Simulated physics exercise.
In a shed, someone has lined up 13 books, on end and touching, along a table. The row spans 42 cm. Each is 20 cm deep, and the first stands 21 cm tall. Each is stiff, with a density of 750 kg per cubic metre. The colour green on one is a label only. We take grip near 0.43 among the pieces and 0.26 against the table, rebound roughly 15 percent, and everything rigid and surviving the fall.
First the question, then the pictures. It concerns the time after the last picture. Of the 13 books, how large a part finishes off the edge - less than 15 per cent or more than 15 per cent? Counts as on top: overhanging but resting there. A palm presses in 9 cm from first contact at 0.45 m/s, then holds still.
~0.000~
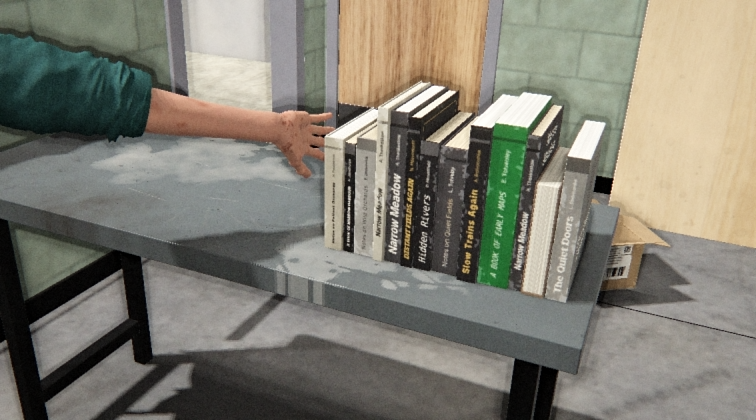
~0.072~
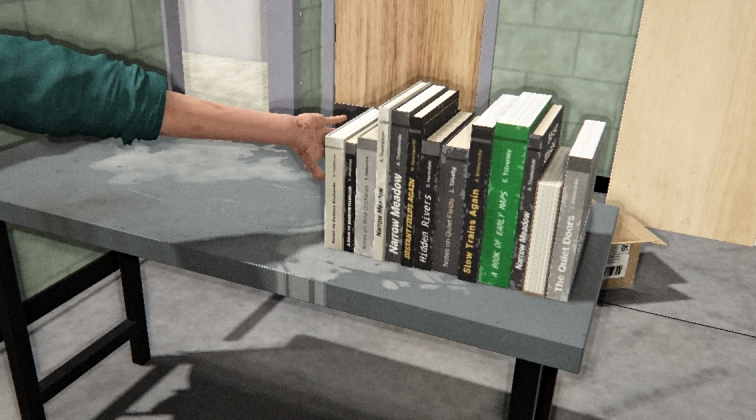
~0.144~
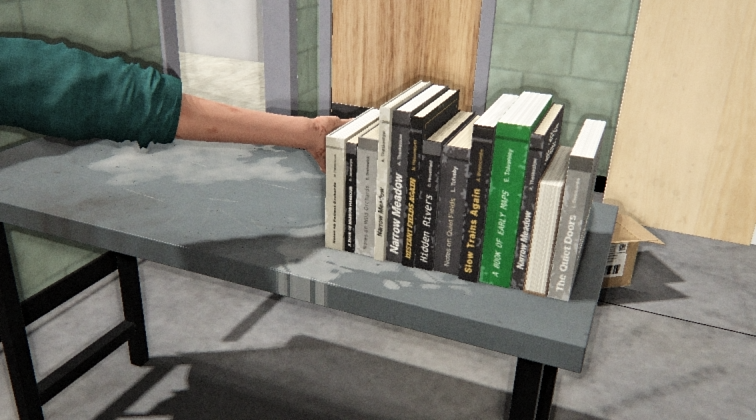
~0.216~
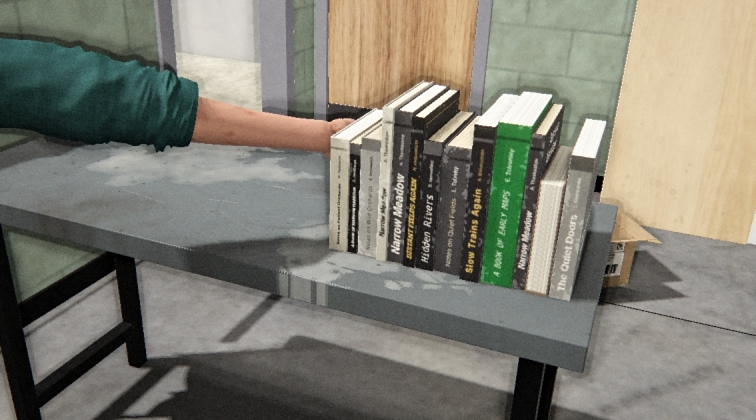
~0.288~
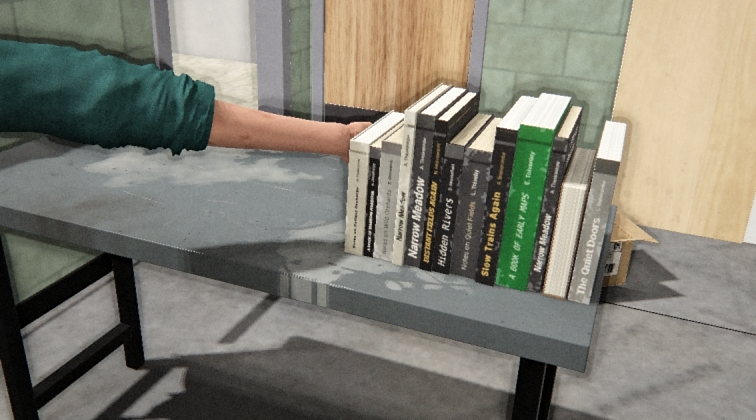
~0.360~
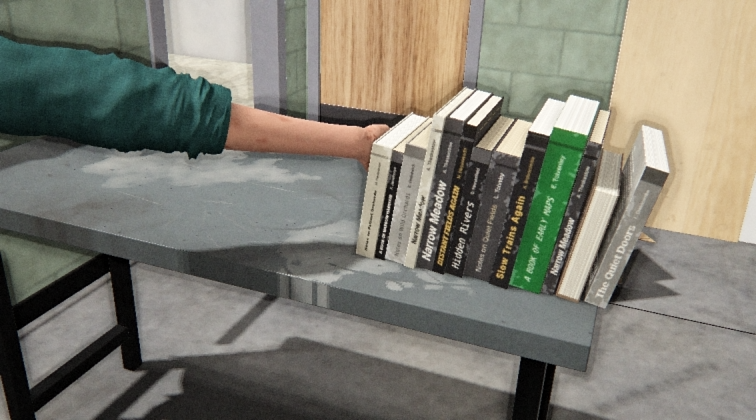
I would say over 15 per cent.
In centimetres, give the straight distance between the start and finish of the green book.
Displacement of green = 100 cm.
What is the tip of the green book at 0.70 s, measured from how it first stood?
Tilt: Approx. 70°.
By 0.48 s, none of the 13 books off the edge, 13 disturbed; green book tilted 24°.
By 0.70 s, 2 of the 13 books off the edge; green book tilted 71°.
By 0.92 s, 4 of the 13 books off the edge; green book upside down.
When it is over (1.4 s), 4 of the 13 books off the edge; green book on its side. That is 31 per cent.
